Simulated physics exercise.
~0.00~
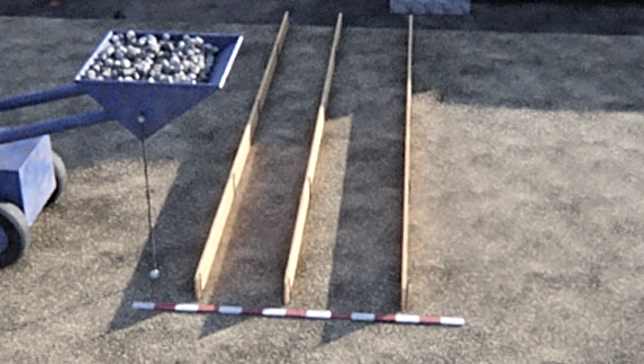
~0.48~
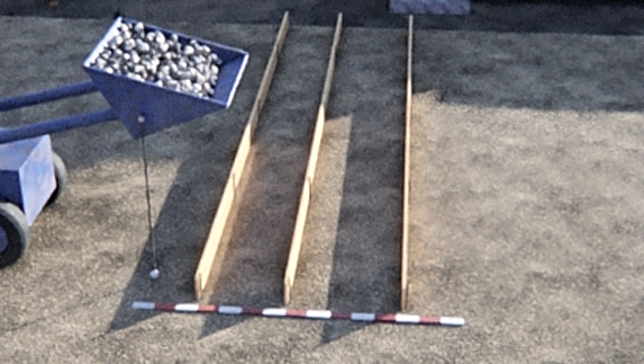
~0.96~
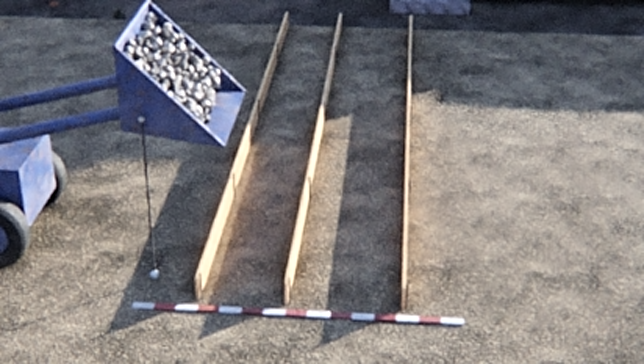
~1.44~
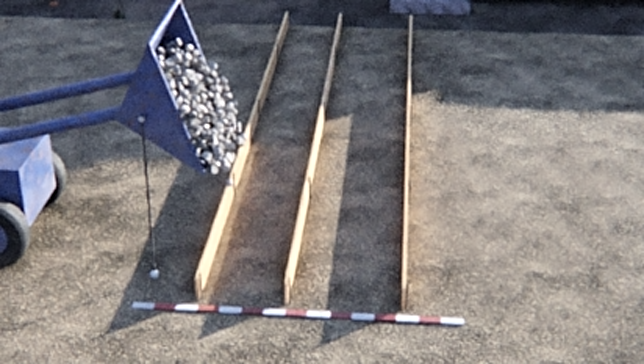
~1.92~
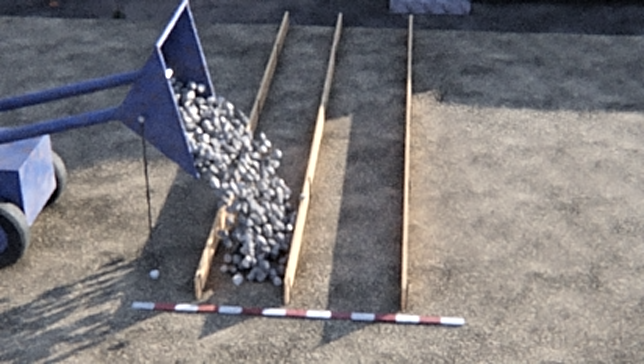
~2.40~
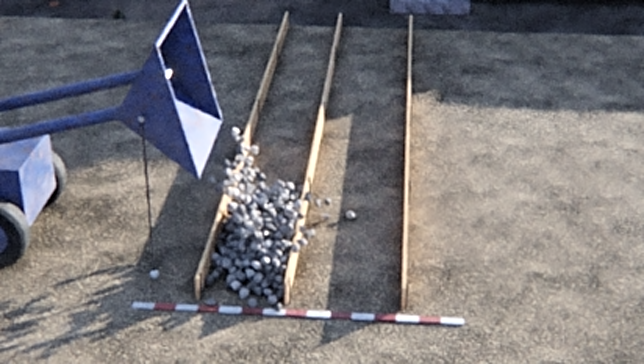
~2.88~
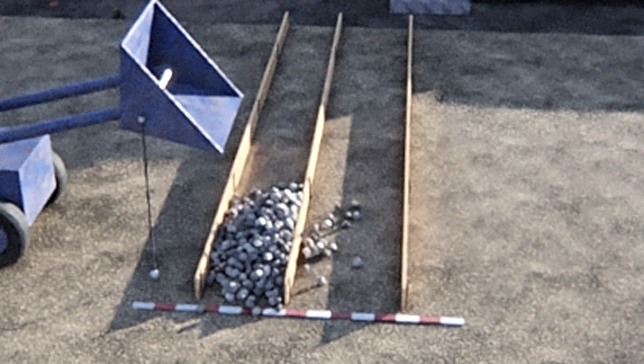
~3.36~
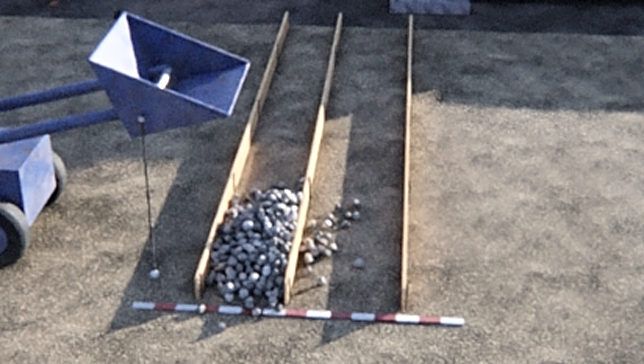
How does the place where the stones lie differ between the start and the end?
At the start the stones are heaped in the blue bucket at the upper left. At the end they lie on the ground, lower and to the right, nearly all of them between the left and middle boards with a few just past the middle board.
A blue loader bucket heaped with grey and white stones stands at the left of a sunlit gravel yard, seen from above, with a white ball hanging on a line beneath it. Three wooden boards on edge form two bays to its right, and a red and white striped rod lies across their near ends. The bucket tips down to the right, and the stones slide out in a thick stream into the nearer bay. A few spill past the middle board. The emptied bucket then swings partly back up, leaving a heap between the left two boards and a small scatter beyond.
